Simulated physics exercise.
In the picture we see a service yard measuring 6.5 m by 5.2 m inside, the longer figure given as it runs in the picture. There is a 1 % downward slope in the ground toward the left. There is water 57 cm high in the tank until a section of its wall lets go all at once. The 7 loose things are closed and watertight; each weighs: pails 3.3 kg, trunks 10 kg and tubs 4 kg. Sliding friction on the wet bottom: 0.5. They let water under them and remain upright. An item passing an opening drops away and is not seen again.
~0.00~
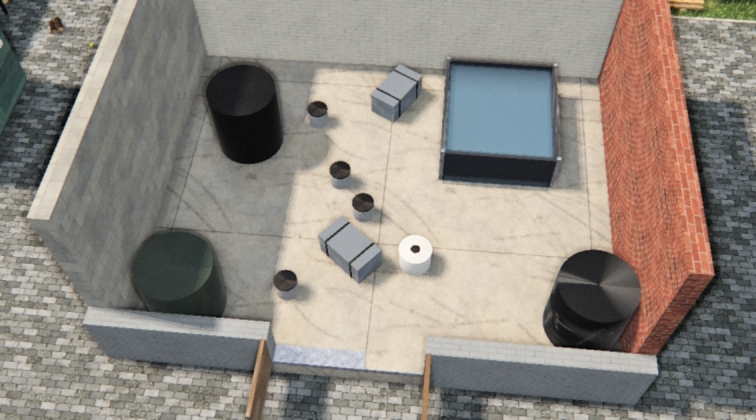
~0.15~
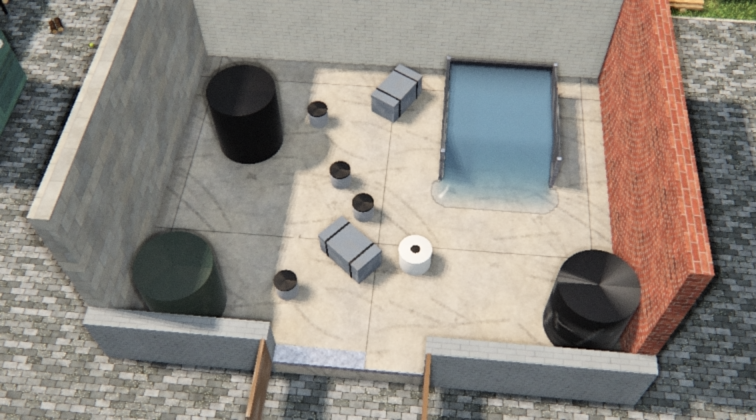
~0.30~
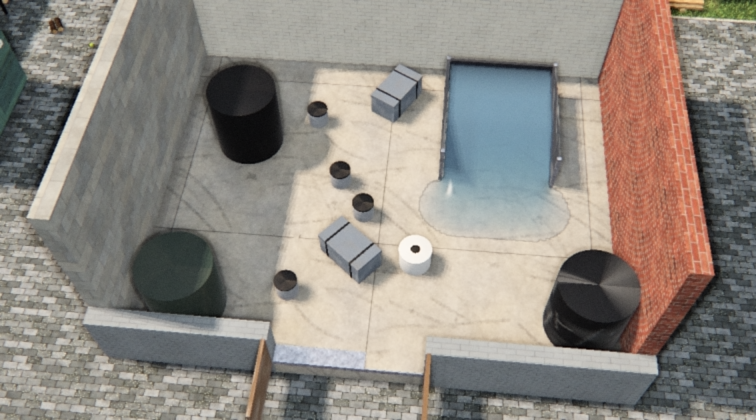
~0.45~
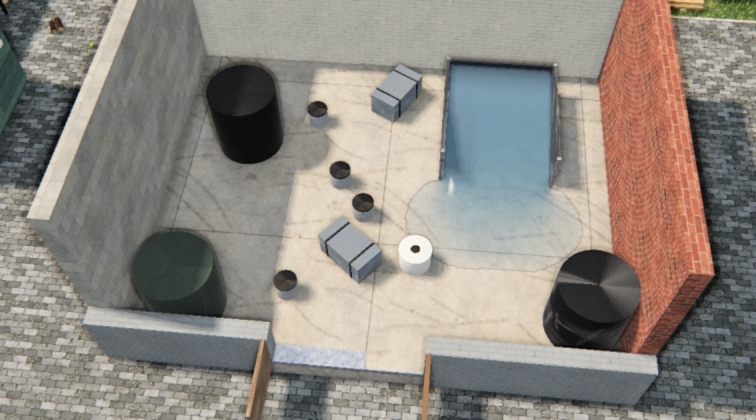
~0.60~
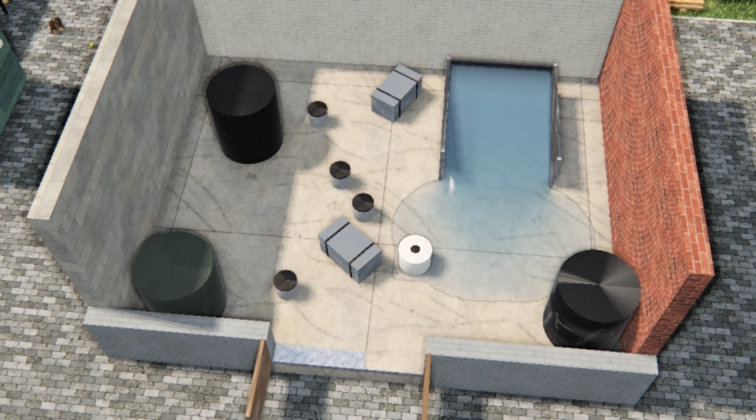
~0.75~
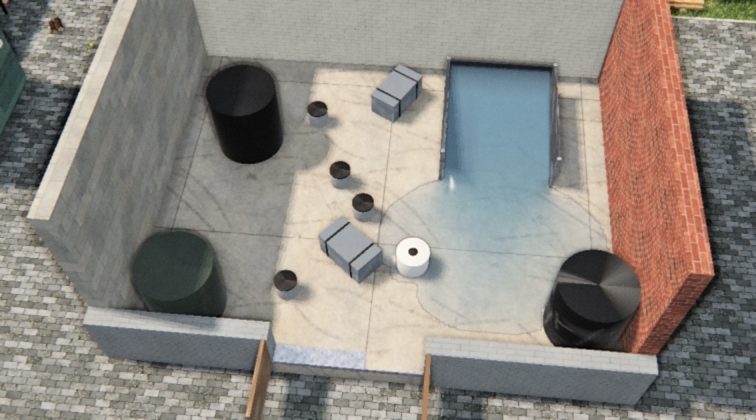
A walled, pale-floored service yard is seen from high above through a still camera, with a red brick wall on the right. Two grey trunks, four small dark pails and a white tub stand mid-yard among large black and dark green cylinders, with a water-filled tank at upper right. The tank's near side opens, water spreads forward and sideways across the floor, and the white tub shifts very slightly left.
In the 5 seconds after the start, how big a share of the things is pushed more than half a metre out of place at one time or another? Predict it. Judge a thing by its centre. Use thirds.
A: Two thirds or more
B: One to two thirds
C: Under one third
B.
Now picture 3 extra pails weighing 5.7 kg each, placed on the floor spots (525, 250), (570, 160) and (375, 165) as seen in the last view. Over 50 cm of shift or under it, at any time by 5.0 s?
First goes beyond, second goes beyond, third stays inside.
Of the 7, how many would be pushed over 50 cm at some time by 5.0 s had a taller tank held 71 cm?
Then it comes to 3.
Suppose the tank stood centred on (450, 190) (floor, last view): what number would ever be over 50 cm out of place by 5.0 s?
So the tally would be 3.
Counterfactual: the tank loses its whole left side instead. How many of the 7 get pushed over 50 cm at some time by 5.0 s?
The answer then is 5.
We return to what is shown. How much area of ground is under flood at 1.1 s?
Wet area: Approx. 11.0 m2.
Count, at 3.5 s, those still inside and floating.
Of them, 0.
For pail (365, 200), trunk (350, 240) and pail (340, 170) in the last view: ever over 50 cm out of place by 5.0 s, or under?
Listed in sequence: Lower; higher; lower for the last.
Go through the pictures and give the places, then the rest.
A tub at (416, 249) rests on the ground; a pail at (363, 202) rests on the ground; 2.8 m2 under water; 0 of 7 have shifted, in the first frame.
A tub at (416, 249), on the bottom; a pail at (363, 202) rests on the ground; water covers 3.6 m2; 0 of 7 have shifted, in the second frame.
A tub at (416, 249) rests on the ground; a pail at (363, 202), on the bottom; water covers 4.7 m2; 0 of 7 have shifted, in the third frame.
A tub at (416, 249) rests on the ground; a pail at (363, 202), on the bottom; 5.9 m2 under water; 0 of 7 have shifted, in the fourth frame.
A tub at (416, 249) rests on the ground; a pail at (363, 202) rests on the ground; 7.3 m2 under water; 0 of 7 have shifted, in the fifth frame.
A tub at (413, 252) rests on the ground, 5 cm from its start; a pail at (363, 202), on the bottom; water covers 8.7 m2; 1 of 7 have shifted, in the sixth frame.
After 1.1 s 0 of 7 are over 50 cm from their spots; 0 afloat.
After 2.2 s 2 of 7 are over 50 cm from their spots; 0 afloat.
After 3.5 s 3 of 7 are over 50 cm from their spots; 0 afloat.
After 5.0 s 3 of 7 are over 50 cm from their spots, and 3 have been at some point; 1 afloat.
